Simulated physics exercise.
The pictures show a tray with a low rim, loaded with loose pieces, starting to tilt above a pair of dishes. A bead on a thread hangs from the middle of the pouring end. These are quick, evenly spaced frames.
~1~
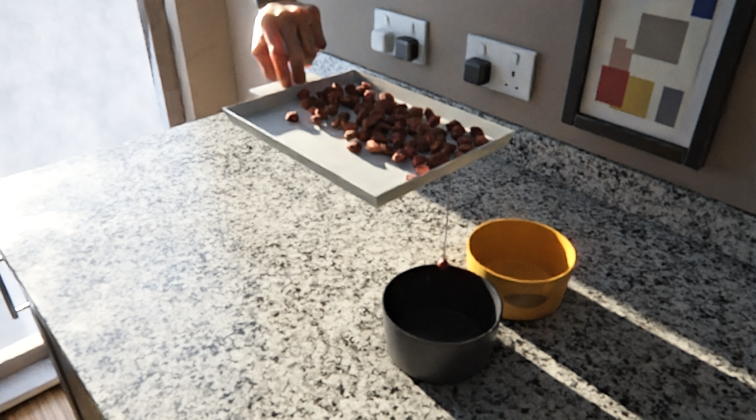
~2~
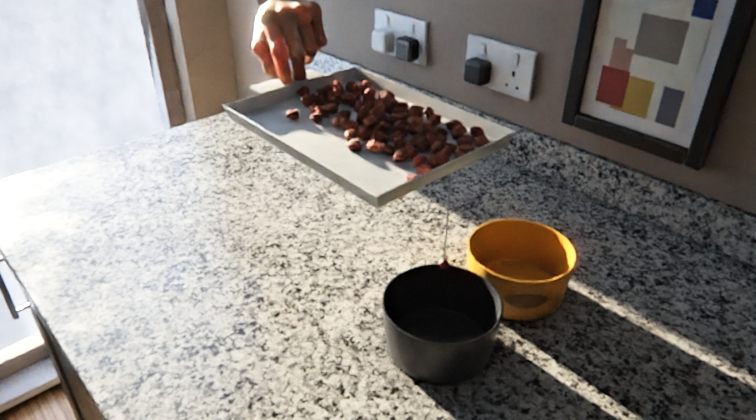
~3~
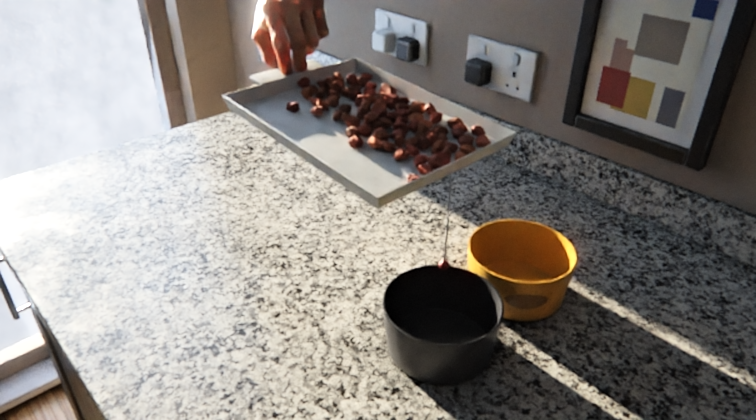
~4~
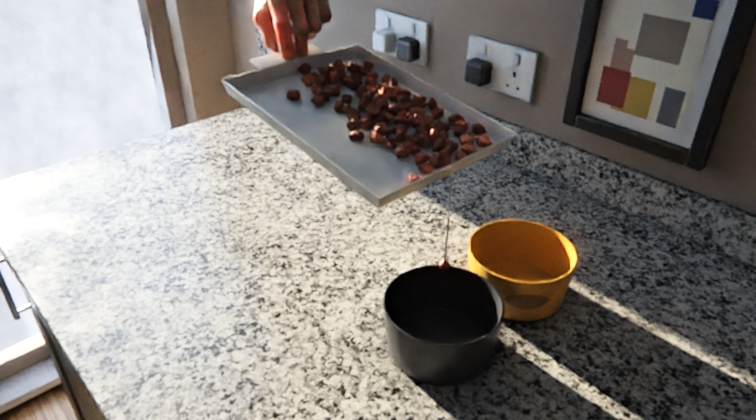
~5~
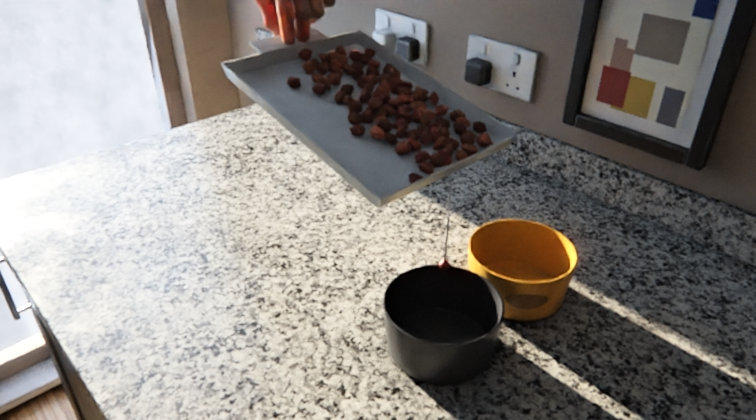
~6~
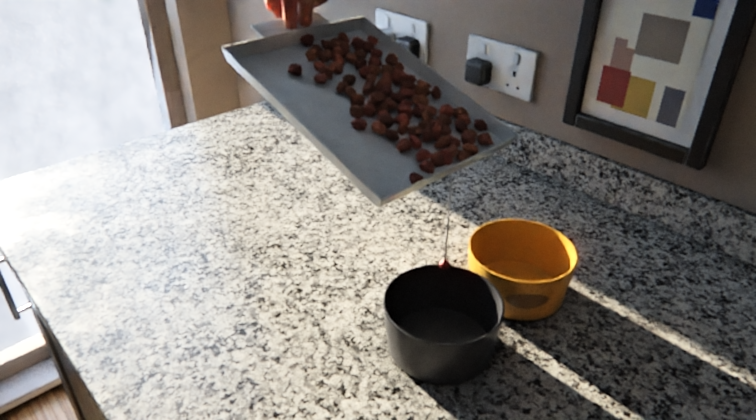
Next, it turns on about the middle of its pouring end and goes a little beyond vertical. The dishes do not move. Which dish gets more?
The left dish gets more.
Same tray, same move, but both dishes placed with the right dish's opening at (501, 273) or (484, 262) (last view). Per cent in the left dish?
The first gives 30 %, the second 20 %.
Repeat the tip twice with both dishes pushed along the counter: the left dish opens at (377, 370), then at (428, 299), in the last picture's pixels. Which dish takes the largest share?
At the first place the right dish, at the second the left one.
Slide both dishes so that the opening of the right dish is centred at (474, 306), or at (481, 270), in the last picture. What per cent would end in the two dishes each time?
Near 70 % and 70 %.
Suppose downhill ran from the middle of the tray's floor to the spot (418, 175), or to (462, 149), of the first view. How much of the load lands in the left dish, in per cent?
In turn 70 and 10 in a hundred.
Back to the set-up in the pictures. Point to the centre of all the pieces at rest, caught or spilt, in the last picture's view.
Around (469, 333).
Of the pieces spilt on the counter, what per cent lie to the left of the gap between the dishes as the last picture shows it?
It comes to 10 per cent or so.
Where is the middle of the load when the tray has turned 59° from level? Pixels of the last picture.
At about (460, 137).
Just after the last frame, tray tipped steeply; almost all on the tray; about a tenth in the air.
A moment on, tray tipped right over; roughly a quarter on the tray; roughly a third in the left dish; about a tenth in the right dish; roughly a quarter outside both; about a tenth in the air.
Further on, tray tipped past a quarter turn; roughly half in the left dish; roughly a quarter in the right dish; roughly a quarter outside both.
When it is over, tray tipped past a quarter turn; roughly half in the left dish; roughly a quarter in the right dish; roughly a quarter outside both.
